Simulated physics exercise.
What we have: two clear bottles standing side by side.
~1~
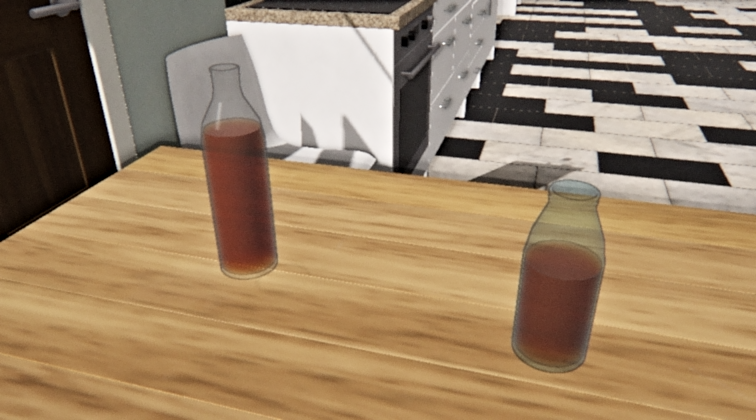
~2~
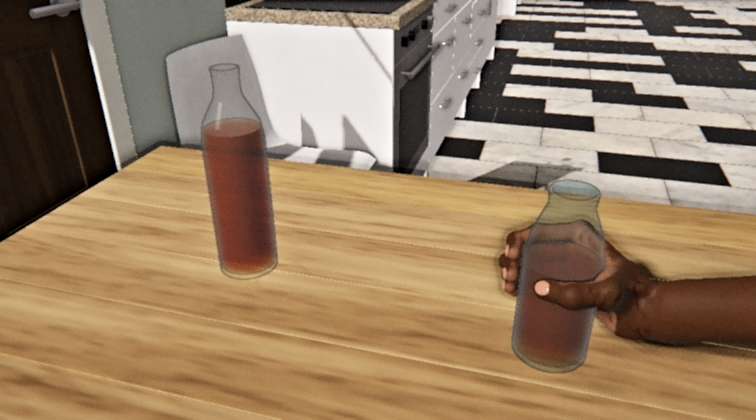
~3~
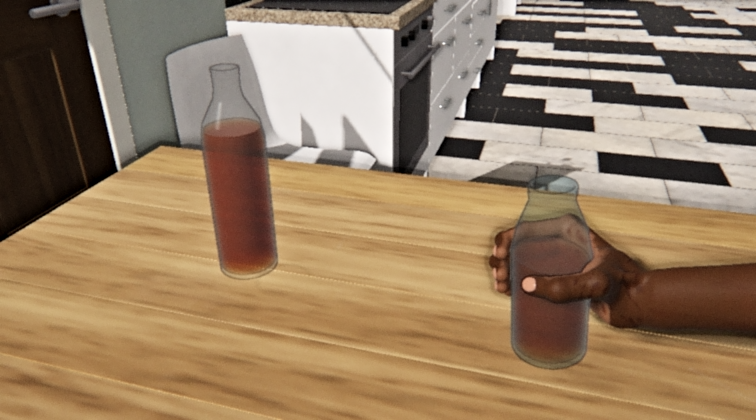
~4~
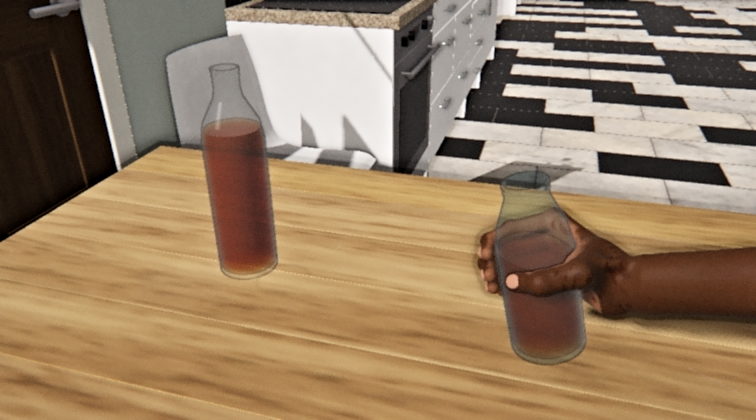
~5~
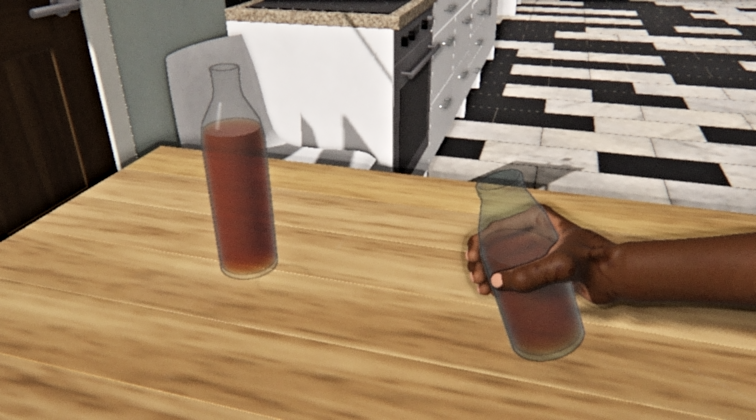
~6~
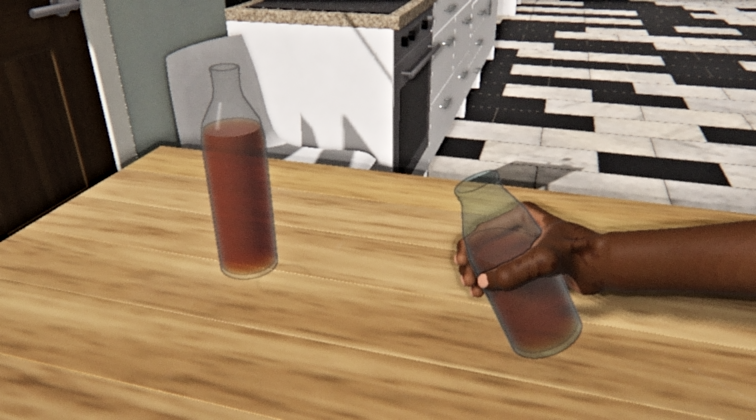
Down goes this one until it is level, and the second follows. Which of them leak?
The left bottle leaks; the right bottle leaks.
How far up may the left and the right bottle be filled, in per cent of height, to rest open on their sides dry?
Near 24 and 16 in a hundred.
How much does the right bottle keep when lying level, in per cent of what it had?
About 30 per cent.
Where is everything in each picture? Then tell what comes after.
The first frame shows both stand upright; right bottle (561, 272) about half full, open; left bottle (237, 171) about three quarters full, open.
The second frame shows a hand takes the right bottle; right bottle about half full, surface at (563, 260); left bottle about three quarters full, surface at (232, 128).
In the third frame, the right bottle is being lowered; right bottle (550, 267) about half full; left bottle (237, 171) about three quarters full.
In the fourth frame, the right bottle is being lowered; right bottle about half full, surface at (534, 251); left bottle about three quarters full, surface at (232, 128).
In the fifth frame, the right bottle is being lowered; right bottle (524, 260) tipped 20°; left bottle (237, 171) about three quarters full.
In the sixth frame, the right bottle is being lowered; right bottle (511, 259) tipped 25°, open; left bottle about three quarters full, surface at (232, 128), open.
A moment on, the right bottle is nearly down; right bottle, all still inside.
Further on, the right bottle lies flat; right bottle, a puddle at its mouth.
When it is over, both lie flat; right bottle, a puddle at its mouth; left bottle, a puddle at its mouth.
